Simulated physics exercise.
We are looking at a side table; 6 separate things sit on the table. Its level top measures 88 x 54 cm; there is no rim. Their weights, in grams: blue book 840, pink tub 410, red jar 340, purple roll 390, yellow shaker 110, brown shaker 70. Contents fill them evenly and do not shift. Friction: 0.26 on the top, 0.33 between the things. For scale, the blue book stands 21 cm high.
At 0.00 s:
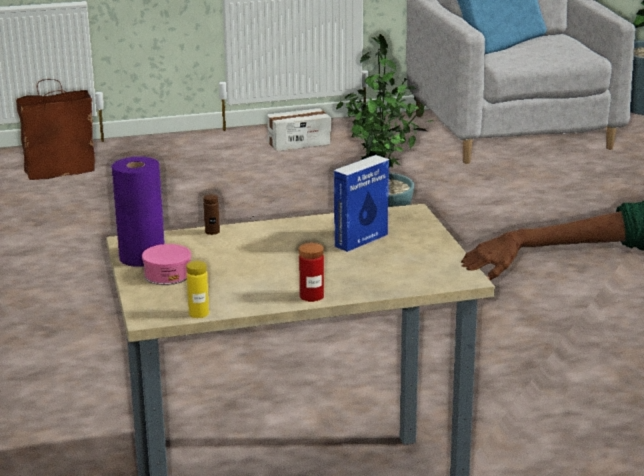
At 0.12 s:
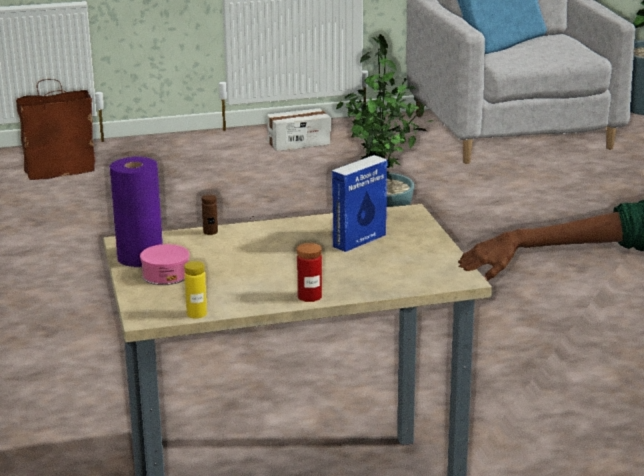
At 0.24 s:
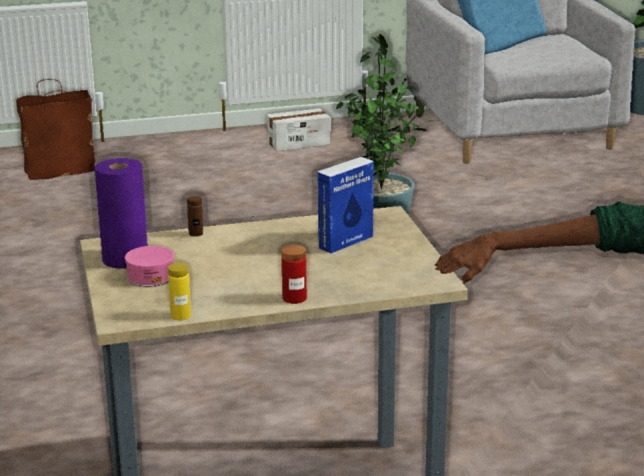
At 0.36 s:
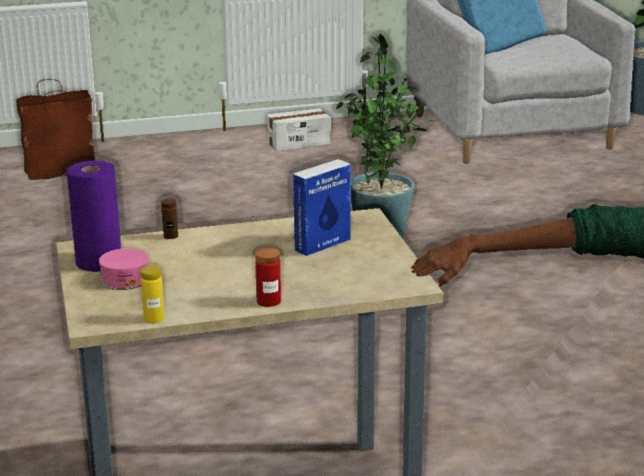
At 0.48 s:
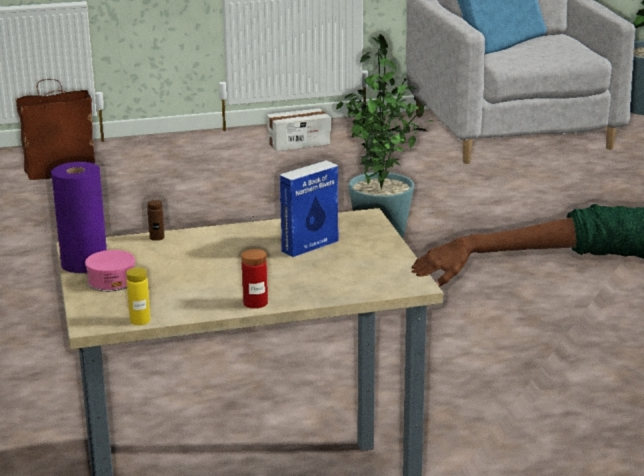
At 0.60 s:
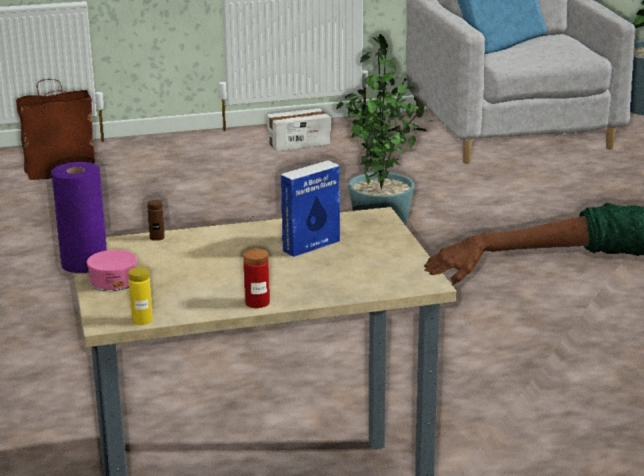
A pale-topped side table with grey legs stands in a carpeted living room, seen from slightly above by a still camera, with radiators, a plant and a grey armchair behind. On it are a purple roll, pink tub and yellow shaker at left, a small brown shaker behind, a red jar and blue book. A hand at the right edge moves it left, then slightly back right, the items sliding leftward across the top.
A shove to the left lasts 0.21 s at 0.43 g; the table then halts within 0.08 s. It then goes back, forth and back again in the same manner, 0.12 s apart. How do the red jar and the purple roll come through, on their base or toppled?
The red jar keeps standing; the purple roll topples.
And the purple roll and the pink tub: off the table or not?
The purple roll finishes off the table; the pink tub is still on the table.
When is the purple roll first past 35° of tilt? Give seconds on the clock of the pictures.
Near 1.3 s.
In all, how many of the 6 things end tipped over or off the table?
That comes to 1.
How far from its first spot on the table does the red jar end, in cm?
About 6 cm.
After 0.80 s, purple roll now off the table; red jar slid 6 cm near (287, 275); brown shaker slid 8 cm.
After 1.20 s, table 13 cm from its start; brown shaker slid 4 cm.
After 1.40 s, table 11 cm from its start; red jar slid 5 cm near (245, 280); brown shaker slid 8 cm; blue book slid 5 cm.
After 1.60 s, red jar slid 9 cm near (276, 276); brown shaker slid 12 cm; blue book slid 9 cm.
At rest (2.3 s), off the table and tipped over, purple roll; not toppled but over 5 cm from the start, blue book, pink tub, red jar, yellow shaker and brown shaker. In the last view, red jar near (287, 275).
